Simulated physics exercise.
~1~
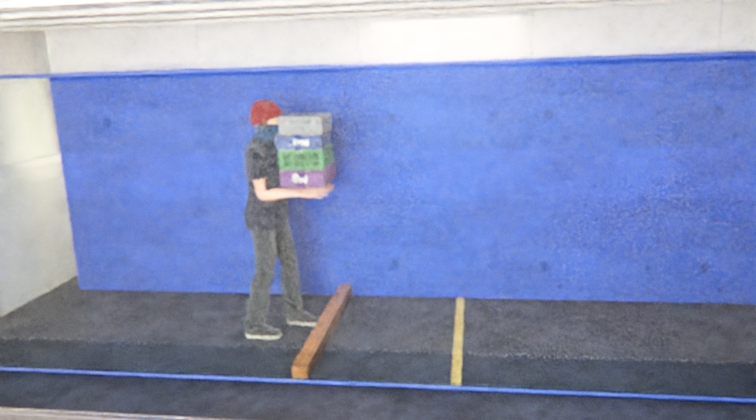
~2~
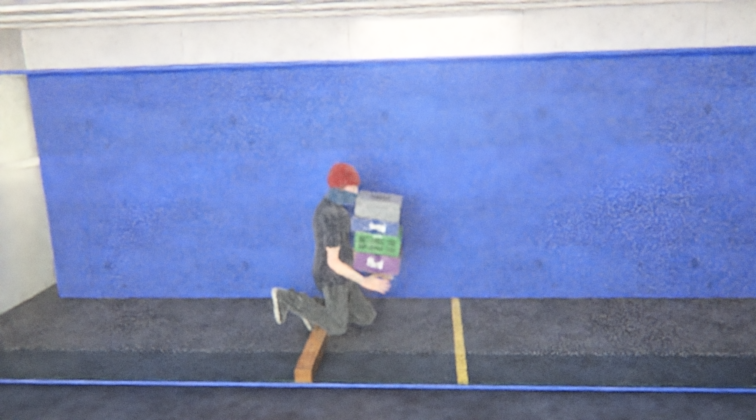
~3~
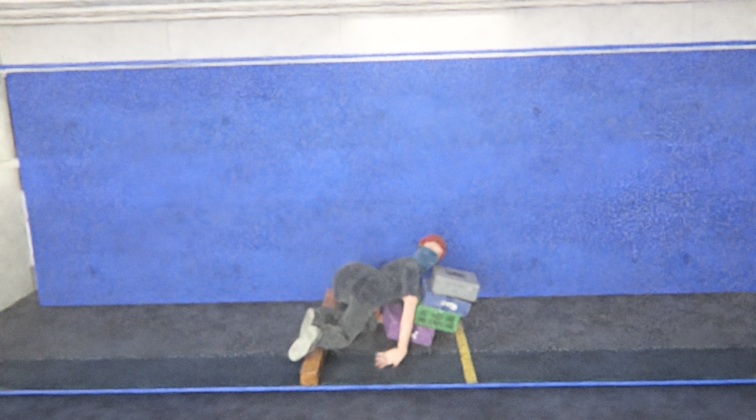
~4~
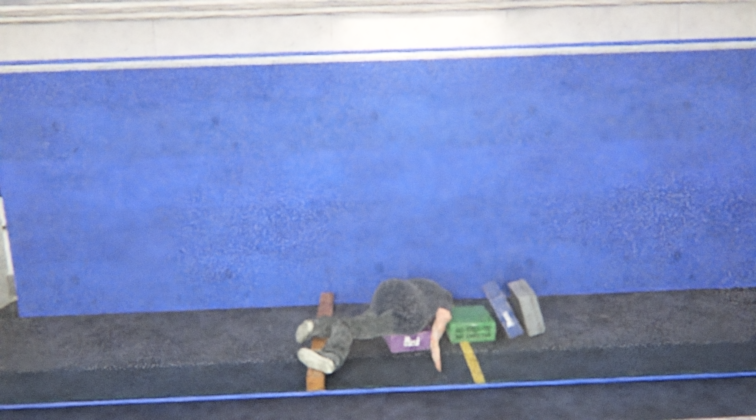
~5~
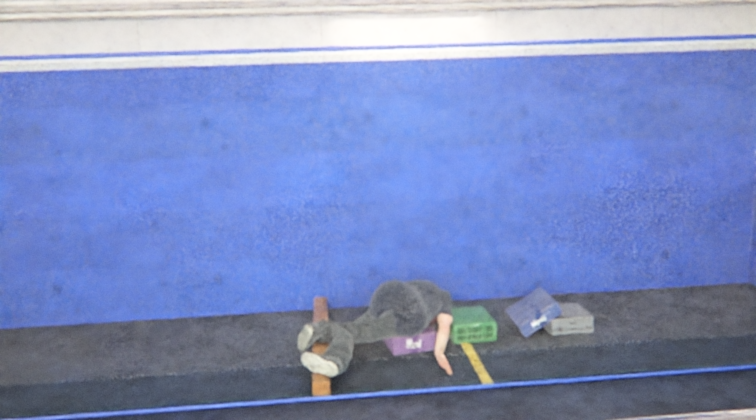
The clip opens on a courier in a red cap standing behind a low wooden rail, holding a stack of four boxes against a blue wall. The courier tips forward over the rail, knees bending, with the stack still upright in front. The body then pitches down to the right and the boxes spill toward the yellow line. The blue parcel and grey toolbox tumble farthest, turning over beyond the line, while the green crate settles just past it. At the end the courier lies face down and limp over the purple carton, which rests short of the line.
